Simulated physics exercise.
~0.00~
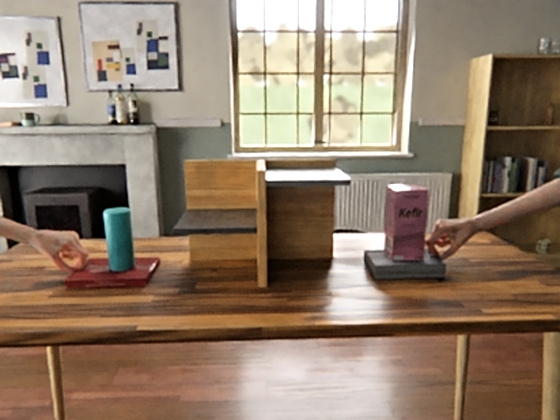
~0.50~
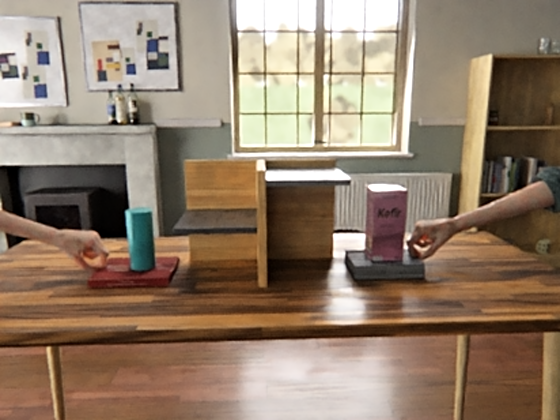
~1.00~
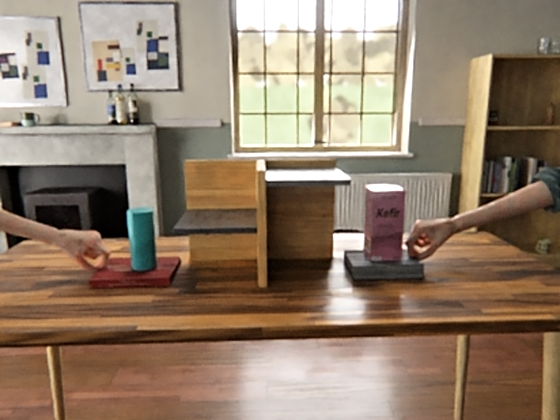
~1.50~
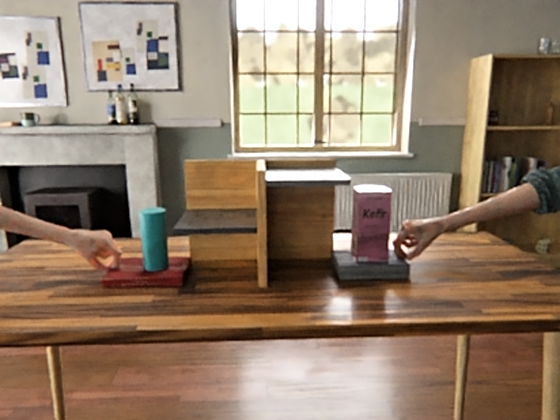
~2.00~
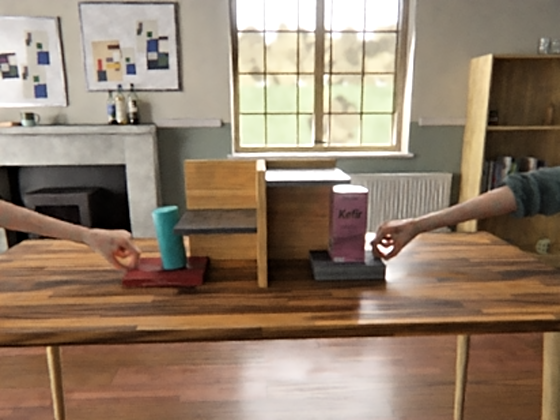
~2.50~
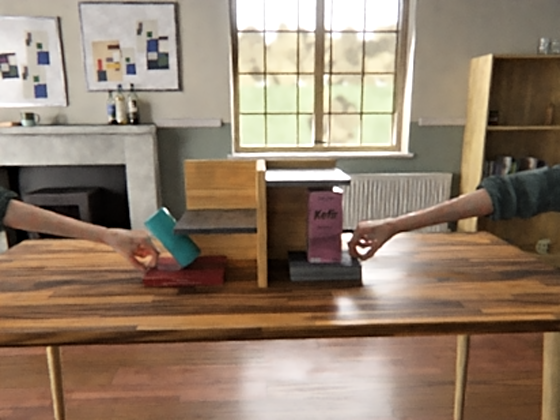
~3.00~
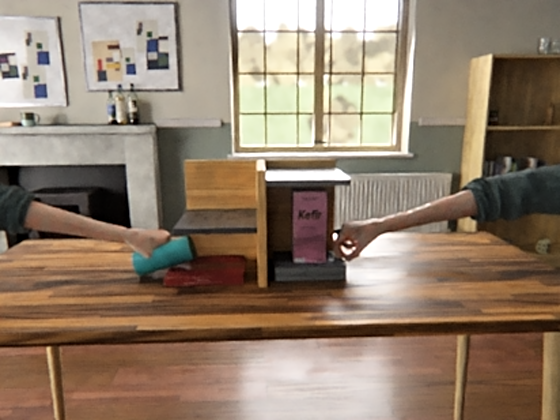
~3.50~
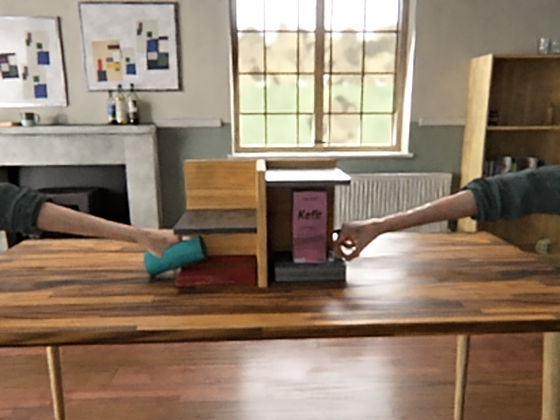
We see two hands push a turquoise cylinder on a red base and a pink carton on a grey board inward toward a wooden shelf; the carton slides upright beneath the right side, while the cylinder hits the lower left side, tips back and ends lying on its side.
